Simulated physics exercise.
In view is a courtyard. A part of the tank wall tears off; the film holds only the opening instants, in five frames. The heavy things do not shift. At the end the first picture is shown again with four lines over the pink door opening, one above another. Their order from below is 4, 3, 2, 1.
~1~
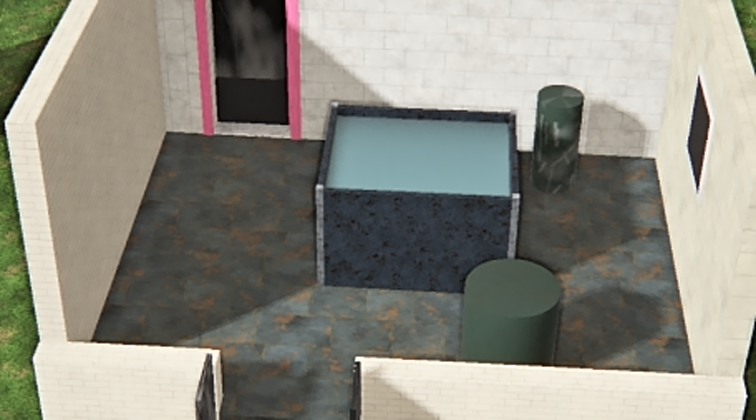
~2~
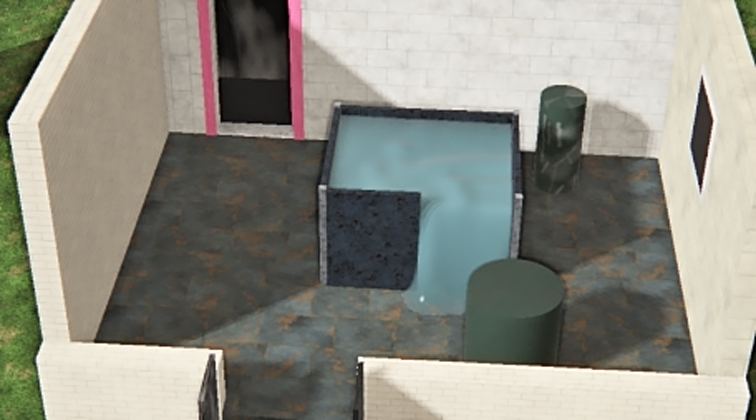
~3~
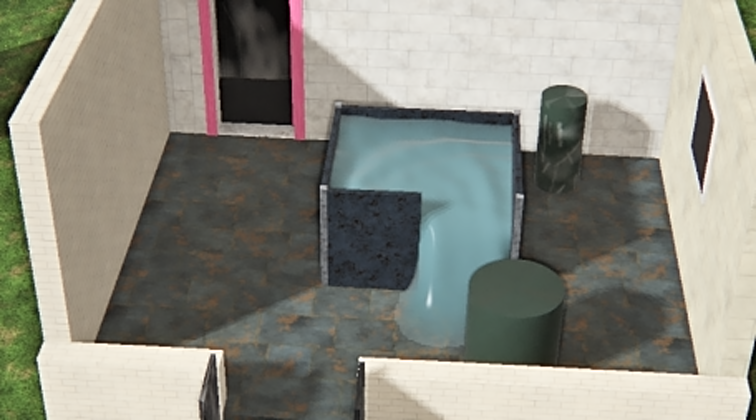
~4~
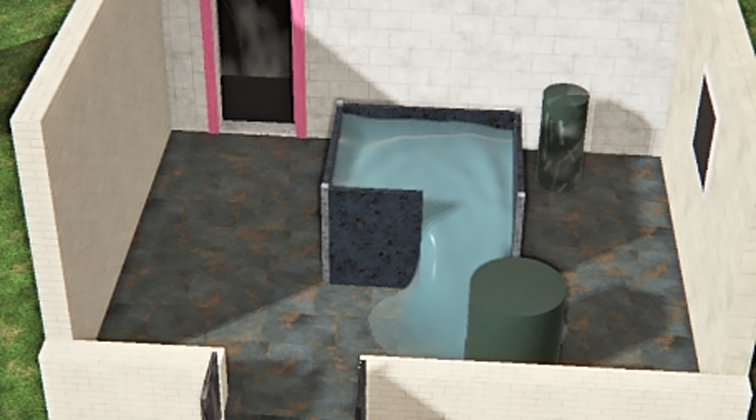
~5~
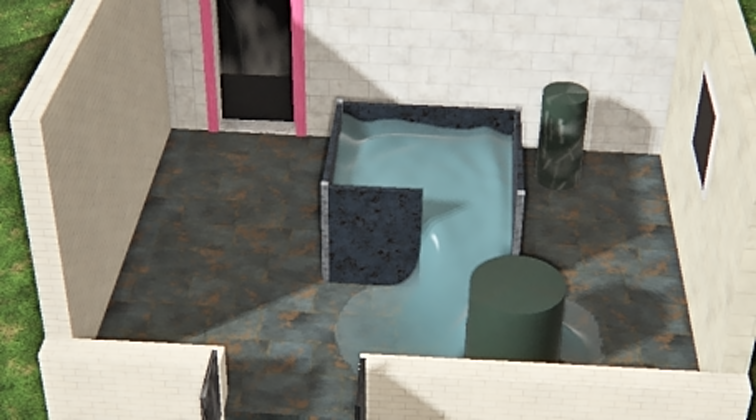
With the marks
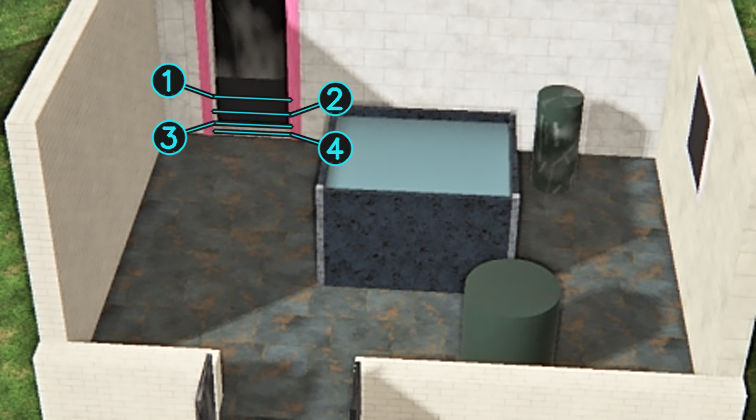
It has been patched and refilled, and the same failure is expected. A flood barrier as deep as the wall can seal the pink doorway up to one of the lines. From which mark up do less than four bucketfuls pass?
Mark 3.
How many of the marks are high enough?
Three of them.
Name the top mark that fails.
4.
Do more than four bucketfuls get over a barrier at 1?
No, not at all.
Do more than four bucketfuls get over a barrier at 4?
Yes.
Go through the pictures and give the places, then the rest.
Water in the tank at rest, its middle at (421, 157); foot of the pink doorway at (253, 136); open gate at (287, 349).
Water covers 1 % of the ground and shows as far out as (412, 300).
Water covers 4 % of the ground and shows as far out as (423, 336).
Water covers 7 % of the ground and shows as far out as (405, 330).
Water covers 12 % of the ground and shows as far out as (589, 341).
On the marked copy, 1 at (251, 98); 2 at (252, 113); 3 at (252, 124); 4 at (253, 132); from the bottom up 4, 3, 2, 1.
For mark 1, nothing gets over.
For mark 2, nothing gets over.
For mark 3, nothing gets over.
For mark 4, about 15 bucketfuls get in.
